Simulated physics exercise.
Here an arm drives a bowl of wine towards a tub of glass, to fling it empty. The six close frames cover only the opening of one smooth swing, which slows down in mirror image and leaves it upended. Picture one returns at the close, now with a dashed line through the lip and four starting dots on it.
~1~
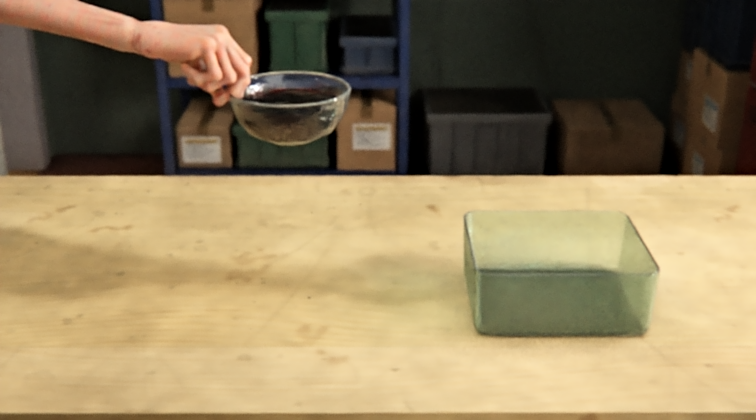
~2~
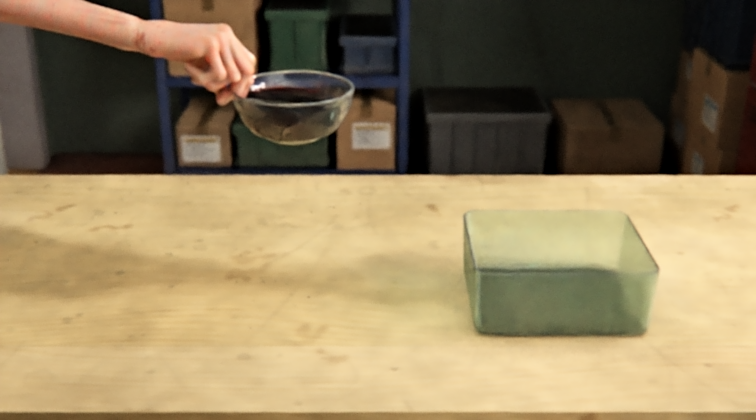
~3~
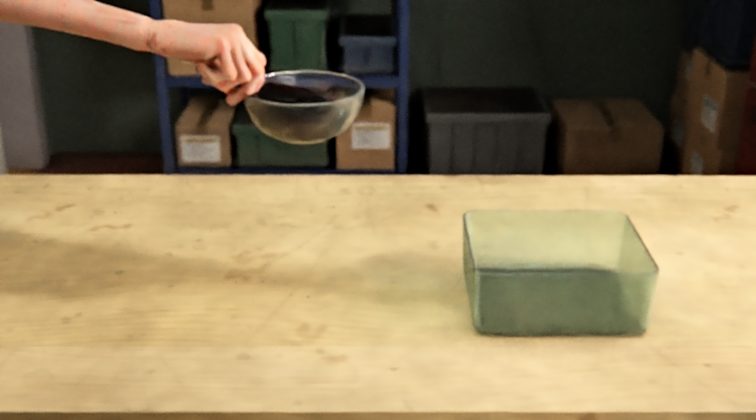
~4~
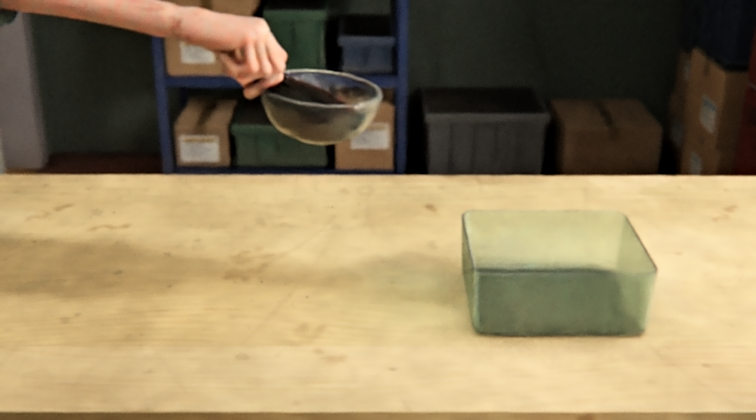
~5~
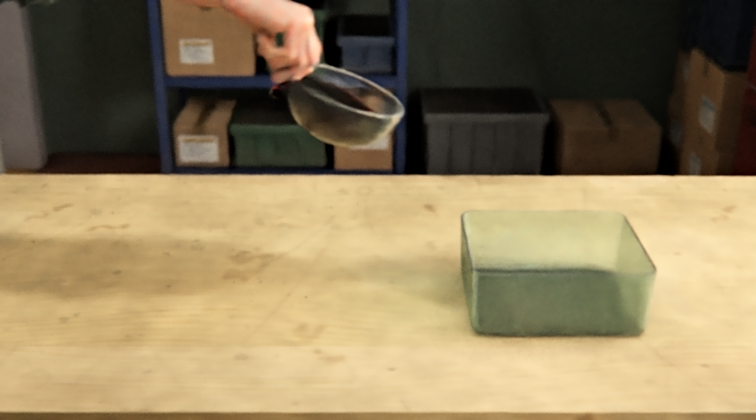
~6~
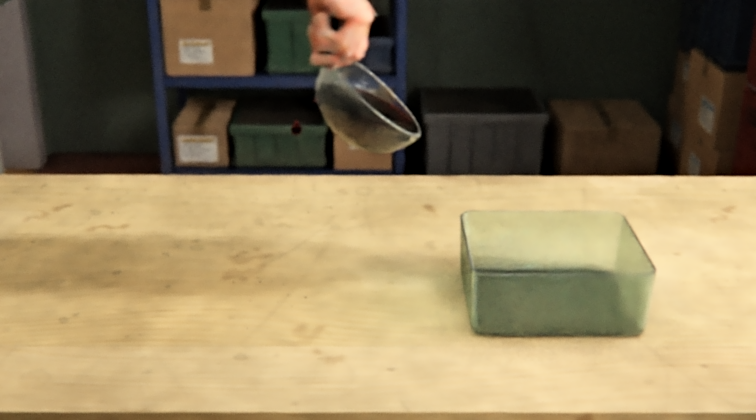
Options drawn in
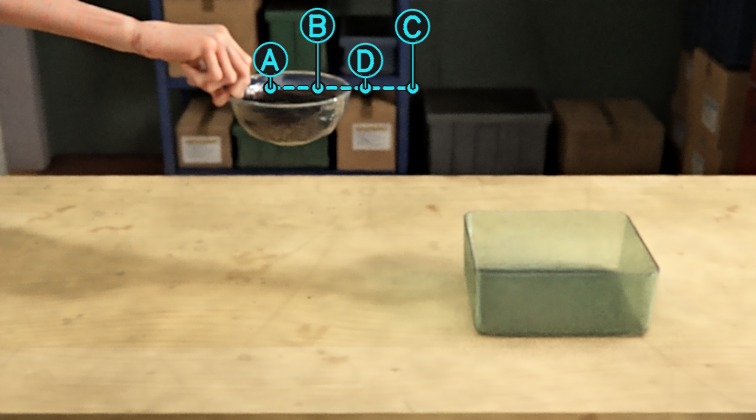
The footage shows a hand holding a clear bowl of dark liquid above a wooden table, left of a greenish glass tub, then moving it rightward and tilting it steeply toward the tub as a small dark drop appears beneath.
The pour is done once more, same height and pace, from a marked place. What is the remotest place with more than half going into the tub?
B.
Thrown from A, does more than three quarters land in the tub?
No, it does not.
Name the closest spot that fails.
A.
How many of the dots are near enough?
Three.
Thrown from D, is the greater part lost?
No, not at all.
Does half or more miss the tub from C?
No.
In cyan, A at (270, 87); B at (317, 87); C at (412, 88); D at (365, 88).
With A, about 25 % lands in the tub, 69 % falls short and 6 % goes beside or beyond.
With B, about 63 % lands in the tub, 16 % falls short and 21 % goes beside or beyond.
With C, about 77 % lands in the tub, 12 % falls short and 10 % goes beside or beyond.
With D, about 67 % lands in the tub, 6 % falls short and 27 % goes beside or beyond.
